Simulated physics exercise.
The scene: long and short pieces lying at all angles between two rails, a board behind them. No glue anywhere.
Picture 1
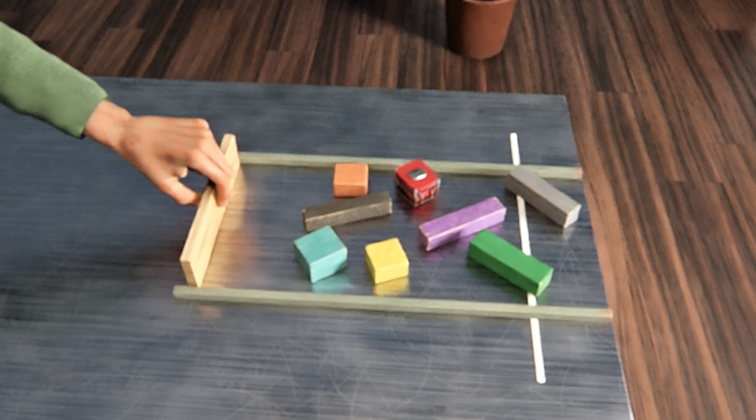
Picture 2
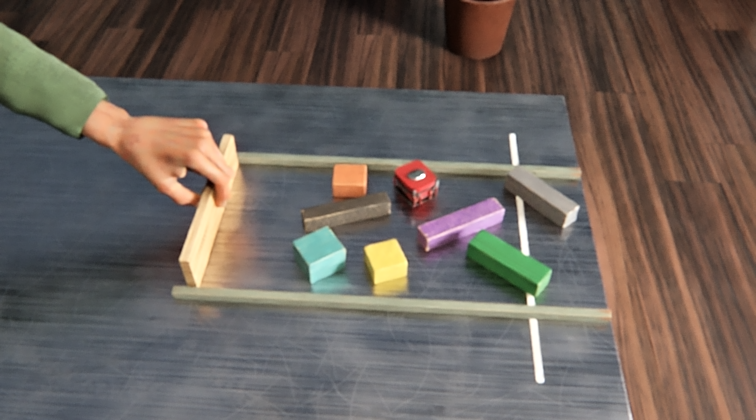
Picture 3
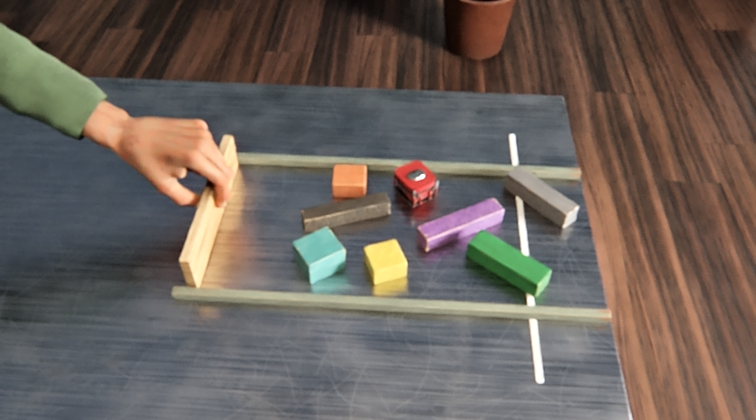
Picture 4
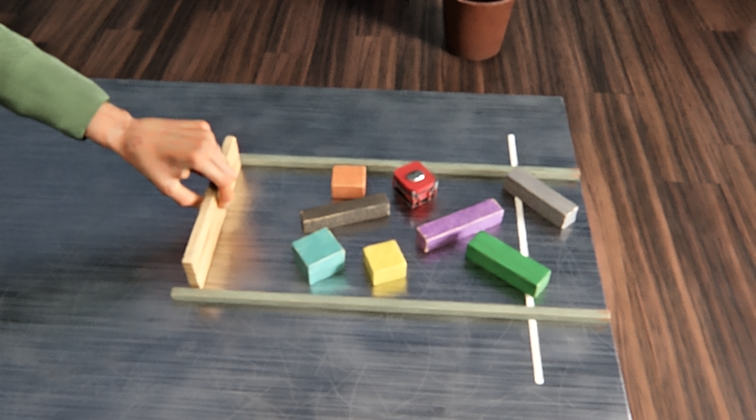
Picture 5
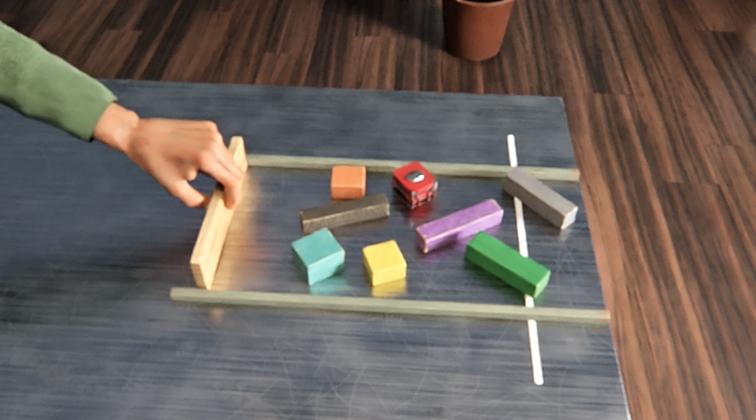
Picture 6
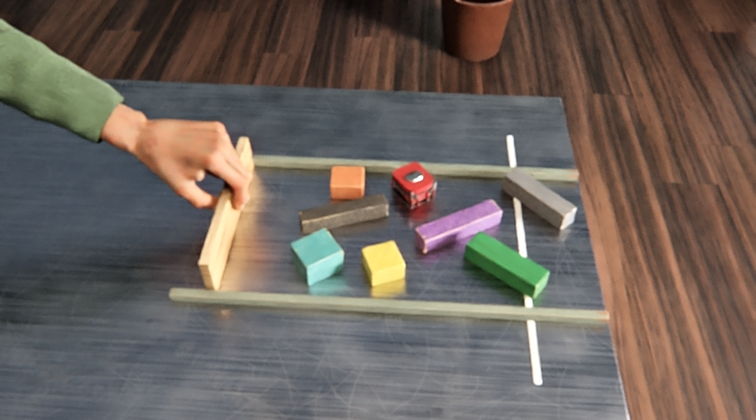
On a dark tabletop between two rails, coloured blocks and bars lay scattered without moving while a hand in a green sleeve held a wooden board upright, then slid it slightly to the right.
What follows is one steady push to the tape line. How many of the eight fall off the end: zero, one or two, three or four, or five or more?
Outcome: The number that fall off is one or two.
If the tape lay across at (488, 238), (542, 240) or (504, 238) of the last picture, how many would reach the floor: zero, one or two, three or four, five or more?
In that order: None; either three or four; one or two.
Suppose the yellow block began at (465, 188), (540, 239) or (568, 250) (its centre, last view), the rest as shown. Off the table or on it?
In that order, it comes down; holds on; is kept.
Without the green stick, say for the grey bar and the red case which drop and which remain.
The grey bar comes down; the red case remains up.
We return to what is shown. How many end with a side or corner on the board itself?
It touches 4.
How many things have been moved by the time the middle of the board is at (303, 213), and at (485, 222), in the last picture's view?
At the one place 2, at the other 8.
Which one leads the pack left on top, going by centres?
That is the green stick.
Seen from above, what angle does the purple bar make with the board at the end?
Some 55 degrees.
A little later, none off yet; grey bar at rest near (538, 198); green stick at rest near (506, 264); purple bar at rest near (459, 226).
Next, none off yet; grey bar shifted a little near (568, 201); green stick shifted about its own width near (557, 261); purple bar shifted about its own width near (522, 229).
When it is over, the number that fall off is one or two; down, grey bar.
